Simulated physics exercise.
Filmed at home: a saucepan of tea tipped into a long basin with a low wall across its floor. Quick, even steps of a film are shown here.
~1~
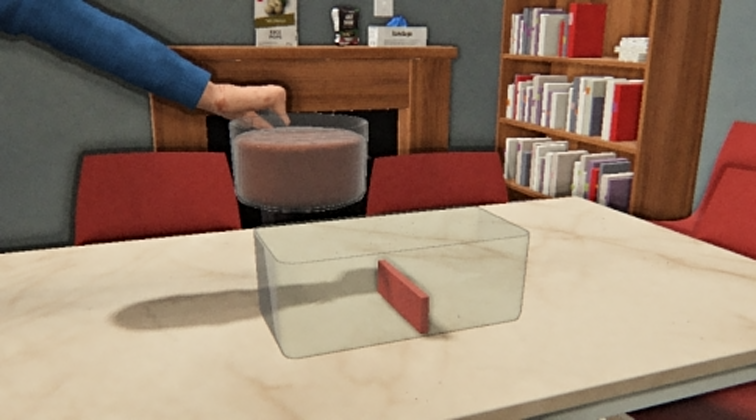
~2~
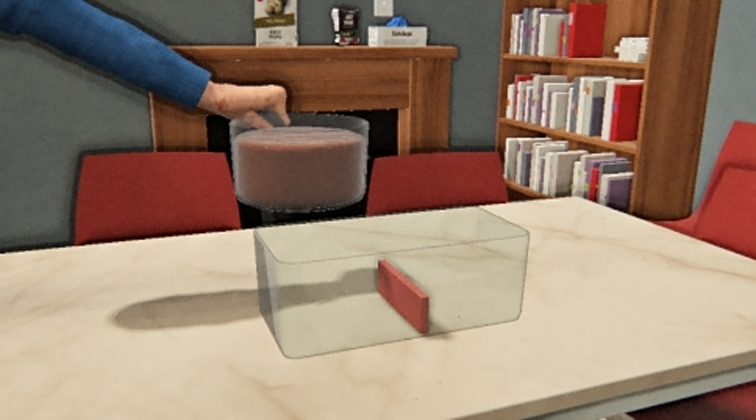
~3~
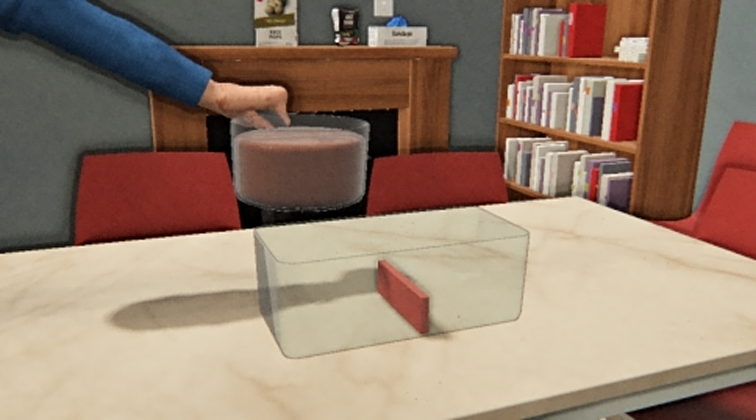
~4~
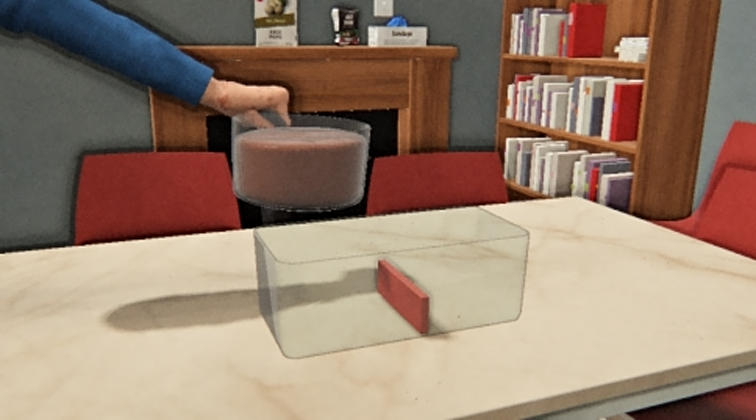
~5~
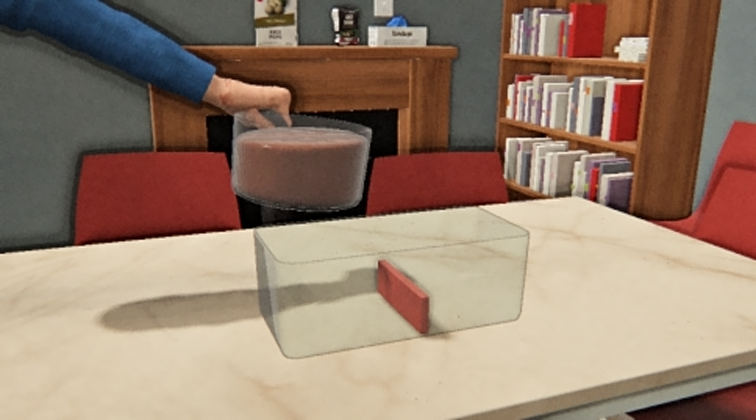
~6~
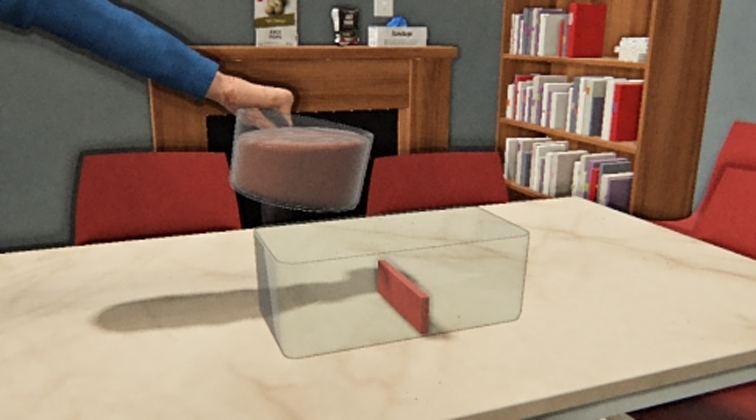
A blue-sleeved arm held a clear round container of brownish-red liquid above a long see-through basin with a low red wall inside, keeping it nearly still before slowly tilting it slightly to the right.
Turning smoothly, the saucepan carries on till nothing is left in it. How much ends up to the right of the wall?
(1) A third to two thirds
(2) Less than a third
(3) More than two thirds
1, A third to two thirds.
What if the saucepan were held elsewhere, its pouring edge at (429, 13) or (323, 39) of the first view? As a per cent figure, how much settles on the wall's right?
Near 65 per cent for the first start, near 40 per cent for the second.
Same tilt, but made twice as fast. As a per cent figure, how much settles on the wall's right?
About 35 %.
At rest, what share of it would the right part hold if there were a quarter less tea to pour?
It comes to around 45 percent.
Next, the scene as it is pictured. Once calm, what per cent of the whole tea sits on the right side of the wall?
55 %.
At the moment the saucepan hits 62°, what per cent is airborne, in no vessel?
It comes to around 20 per cent.
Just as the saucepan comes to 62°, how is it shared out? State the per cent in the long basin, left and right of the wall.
Split: Left 0 per cent, right 10 per cent.
A moment on, the saucepan is tipped part way and 64 per cent is still to pour, 2 is left of the wall and 12 right of it.
Next, the saucepan is tipped on its side and 14 per cent is still to pour, 24 is left of the wall and 57 right of it.
Then the saucepan is tipped right over and 1 per cent is still to pour, 41 is left of the wall and 57 right of it.
Later the saucepan is tipped right over and 0 per cent is still to pour, 42 is left of the wall and 57 right of it.
At rest 42 per cent lies left of the wall, 57 right of it and 1 outside.
